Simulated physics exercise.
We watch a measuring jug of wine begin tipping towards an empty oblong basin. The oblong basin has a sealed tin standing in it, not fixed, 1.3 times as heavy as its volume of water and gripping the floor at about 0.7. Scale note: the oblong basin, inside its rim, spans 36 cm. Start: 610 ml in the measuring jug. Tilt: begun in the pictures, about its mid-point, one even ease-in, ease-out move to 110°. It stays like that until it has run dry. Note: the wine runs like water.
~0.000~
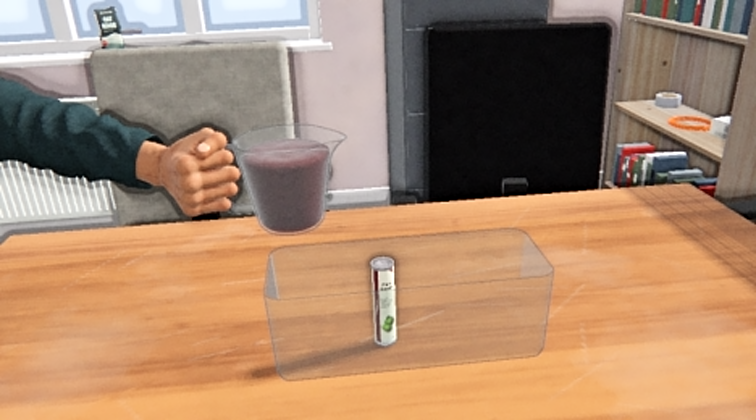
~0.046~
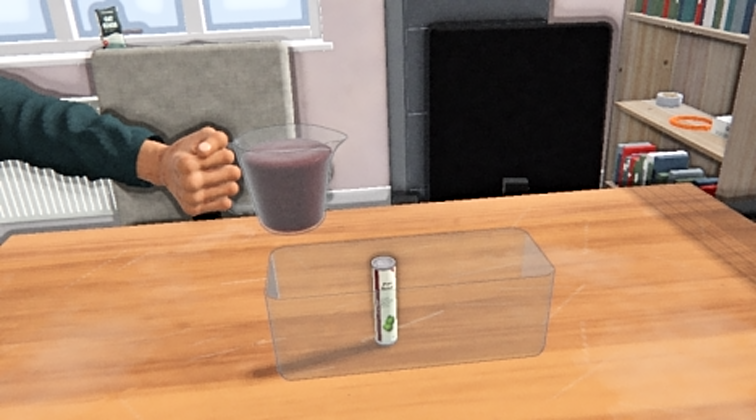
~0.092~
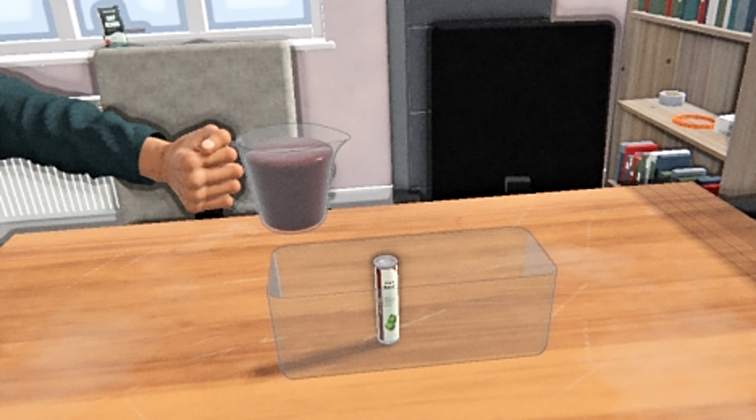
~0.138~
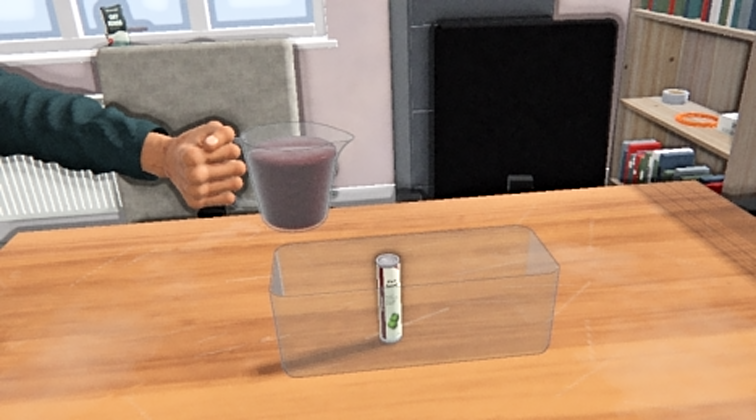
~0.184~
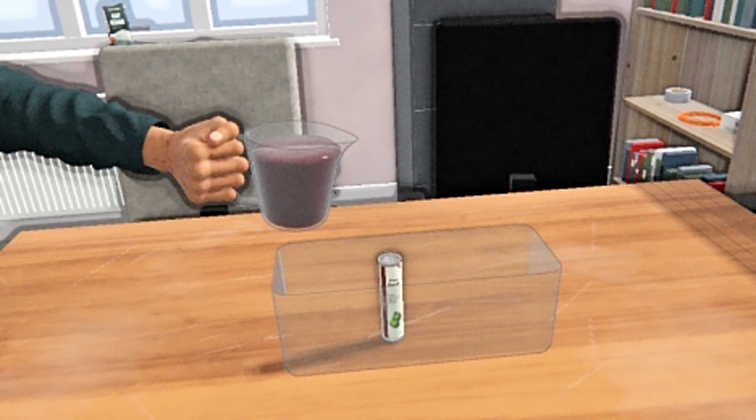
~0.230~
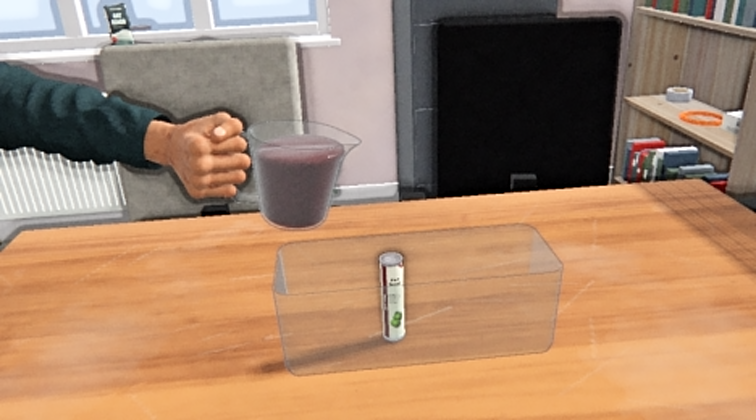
A hand holding a measuring jug of dark purplish liquid tilts it slightly rightwards above a clear basin with a tin inside.
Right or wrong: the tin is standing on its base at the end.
Right, it is standing.
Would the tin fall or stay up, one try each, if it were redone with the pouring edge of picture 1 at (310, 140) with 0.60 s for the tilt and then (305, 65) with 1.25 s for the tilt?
First it tips over; then it tips over.
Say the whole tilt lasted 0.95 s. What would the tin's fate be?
Then the tin tumbles.
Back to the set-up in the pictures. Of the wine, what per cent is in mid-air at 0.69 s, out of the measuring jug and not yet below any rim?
Estimate: About 18 % of all of it.
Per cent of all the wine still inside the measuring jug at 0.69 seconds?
72 %.
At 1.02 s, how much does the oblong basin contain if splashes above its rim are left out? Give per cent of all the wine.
Roughly 76 %.
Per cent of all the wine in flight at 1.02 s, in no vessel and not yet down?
12 in a hundred, give or take.
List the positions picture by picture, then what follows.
In the first frame, it leans 0°; its right rim is at (347, 135); the wine meets the walls at (240, 153) and (331, 146); the oblong basin's rim runs from (267, 274) to (539, 251); the tin's top is at (383, 267).
In the second frame, it leans 0°; its right rim is at (348, 135); the wine meets the walls at (242, 153) and (332, 146).
In the third frame, it leans 1°; its right rim is at (351, 135); the wine meets the walls at (244, 152) and (334, 146).
In the fourth frame, it leans 3°; its right rim is at (355, 136); the wine meets the walls at (248, 150) and (338, 145).
In the fifth frame, it leans 6°; its right rim is at (359, 137); the wine meets the walls at (252, 148) and (342, 145).
In the sixth frame, it leans 9°; its right rim is at (362, 140); the wine meets the walls at (254, 149) and (346, 144).
After 0.69 s the tilt is 63° and 72 per cent is still to pour; the tin stands where it began.
After 1.02 s the tilt is 101° and 13 per cent is still to pour; the tin stands where it began.
After 1.37 s the tilt is 110° and 0 per cent is still to pour; the tin leans 6°.
After 1.75 s the tilt is 110° and 0 per cent is still to pour; the tin stands where it began.
In the end the tin stands where it began.
